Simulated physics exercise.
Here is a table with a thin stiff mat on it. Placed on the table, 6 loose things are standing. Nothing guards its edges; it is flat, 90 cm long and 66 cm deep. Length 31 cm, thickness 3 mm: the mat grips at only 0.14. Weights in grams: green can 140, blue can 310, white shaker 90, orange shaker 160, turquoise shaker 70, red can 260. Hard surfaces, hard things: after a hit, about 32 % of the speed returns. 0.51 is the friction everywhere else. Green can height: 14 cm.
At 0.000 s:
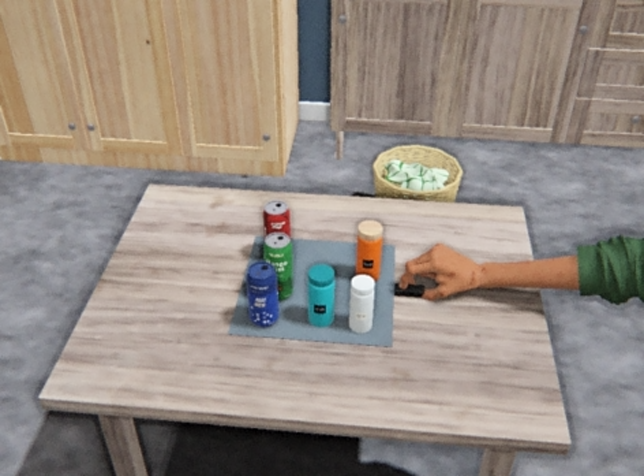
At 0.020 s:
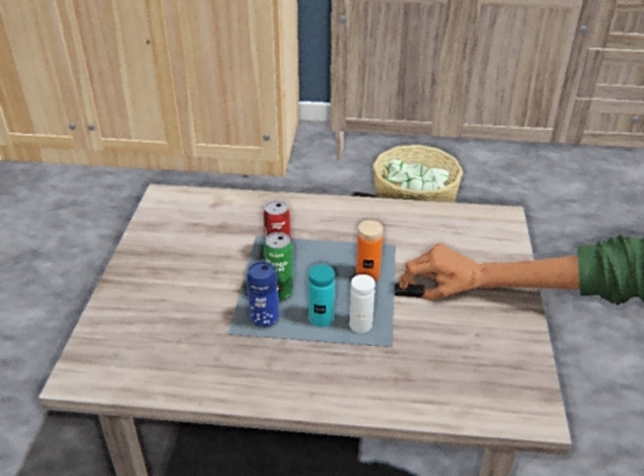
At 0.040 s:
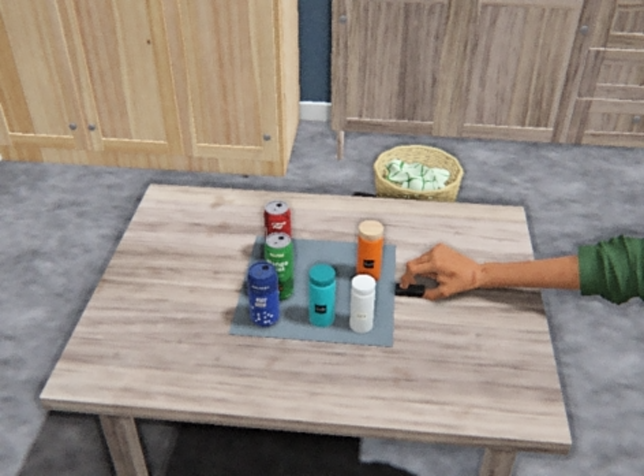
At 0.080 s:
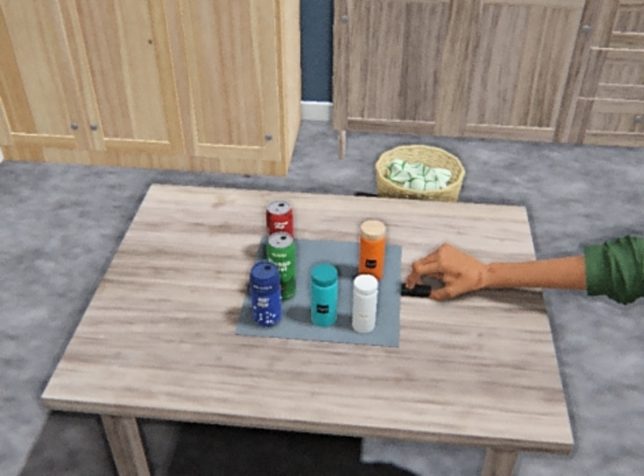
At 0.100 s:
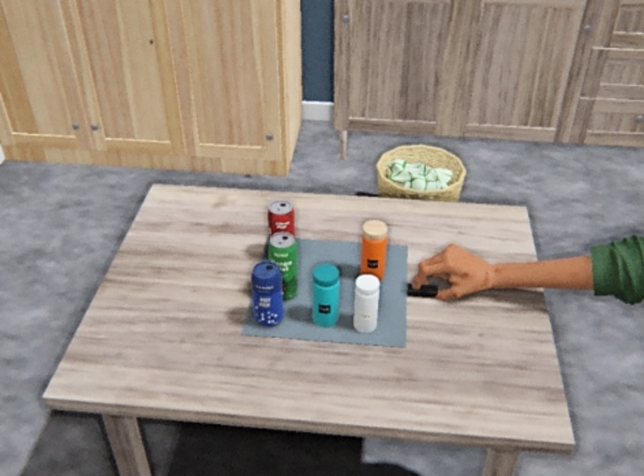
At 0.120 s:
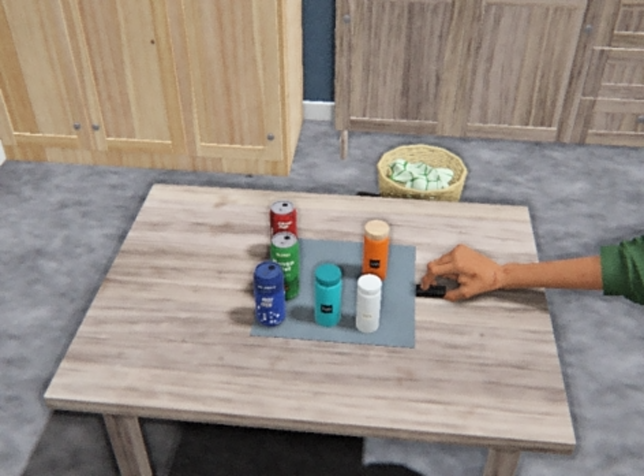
In a room with wooden cabinets and a grey floor, a pale wood table is seen from above, the view drifting very slightly. Red, green and blue cans line the left of a grey mat, with turquoise and white shakers front right, an orange one behind, and a basket beyond the table. A green-sleeved arm, initially almost still, slowly pulls the mat slightly right beneath the upright items, which barely shift.
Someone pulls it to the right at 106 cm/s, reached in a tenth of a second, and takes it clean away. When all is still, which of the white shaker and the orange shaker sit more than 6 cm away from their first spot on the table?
The white shaker is out of place; the orange shaker is out of place.
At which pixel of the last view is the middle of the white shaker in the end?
Rest point: Near (481, 326).
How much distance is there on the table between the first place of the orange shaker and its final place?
Roughly 24 cm.
By 0.22 s, 14 cm of pull; orange shaker 2 cm from its spot near (384, 253); white shaker 2 cm from its spot near (378, 305); green can tilted 4°.
By 0.42 s, 35 cm of pull; white shaker 10 cm from its spot near (419, 308); orange shaker 10 cm from its spot near (423, 255); turquoise shaker tilted 9°.
By 0.52 s, 46 cm of pull; white shaker tilted 12° near (442, 310); orange shaker tilted 7° near (446, 257); turquoise shaker tilted 8°.
By 0.72 s, 67 cm of pull; white shaker on its side near (475, 323); orange shaker tilted 60° near (476, 264); turquoise shaker 6 cm from its spot.
When it is over (1.3 s), lying over on the table, white shaker and orange shaker; not toppled but over 6 cm from the start, turquoise shaker; the other 3 within 6 cm of the start. End places, in pixels of the last picture, white shaker near (481, 326), orange shaker near (490, 275).
